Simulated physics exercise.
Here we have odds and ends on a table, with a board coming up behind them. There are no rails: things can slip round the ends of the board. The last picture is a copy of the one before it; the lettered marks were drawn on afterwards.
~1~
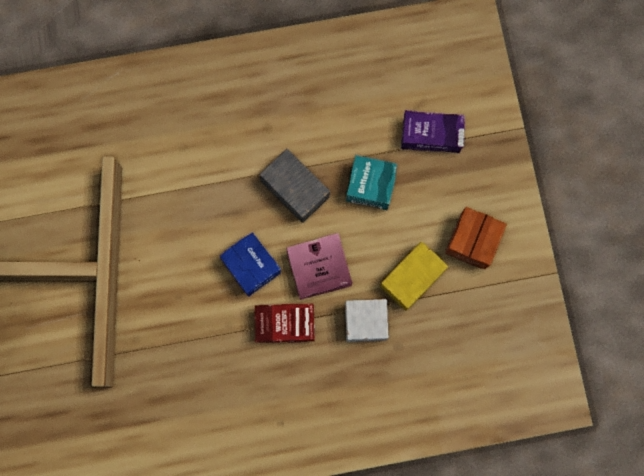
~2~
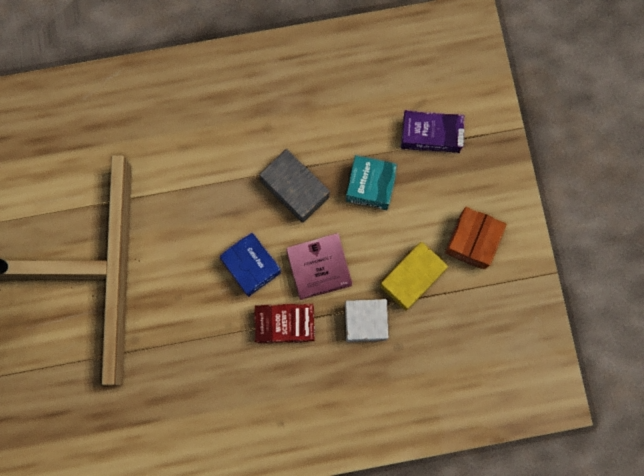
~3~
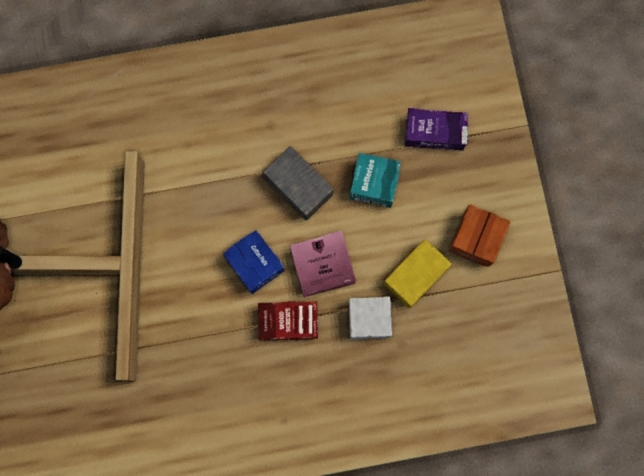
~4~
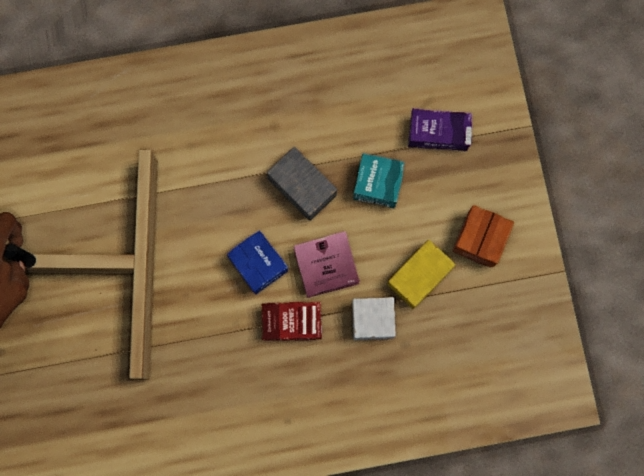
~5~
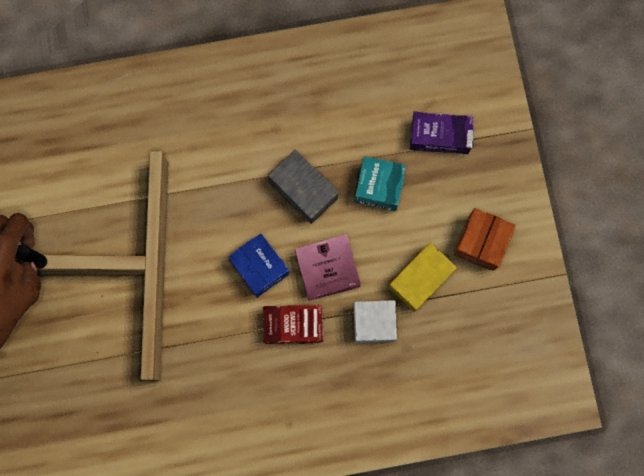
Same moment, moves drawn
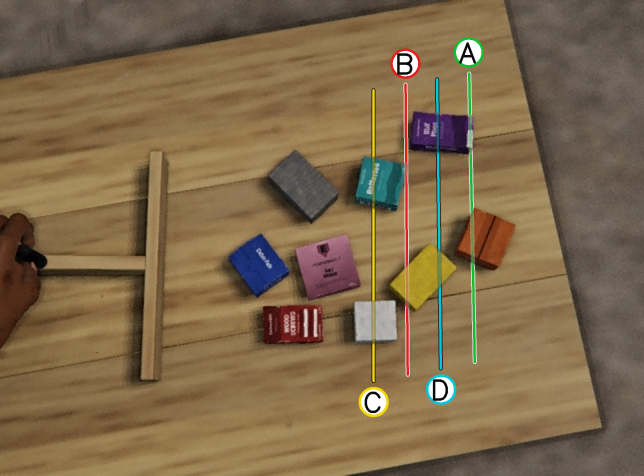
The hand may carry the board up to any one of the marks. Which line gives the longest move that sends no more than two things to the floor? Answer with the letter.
Stop at A.
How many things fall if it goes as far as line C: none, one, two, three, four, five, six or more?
In all, none.
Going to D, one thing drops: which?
The orange box goes over.
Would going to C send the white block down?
No.
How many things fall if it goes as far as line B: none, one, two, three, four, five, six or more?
By then, none.
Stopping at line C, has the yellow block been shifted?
By then, yes.
On the marked copy, A at (472, 214); B at (407, 225); C at (374, 231); D at (439, 220).
Taking A. A third of the way, board (268, 242); red box (304, 324); grey block (311, 188).
Two thirds of the way, board (384, 221); orange box (508, 233); yellow block (500, 291).
When it is over, board (472, 205); orange box over the edge; turquoise box (535, 161); one fallen.
As for the rest, B is within the limit but short; C is within the limit but short; D is within the limit but short.
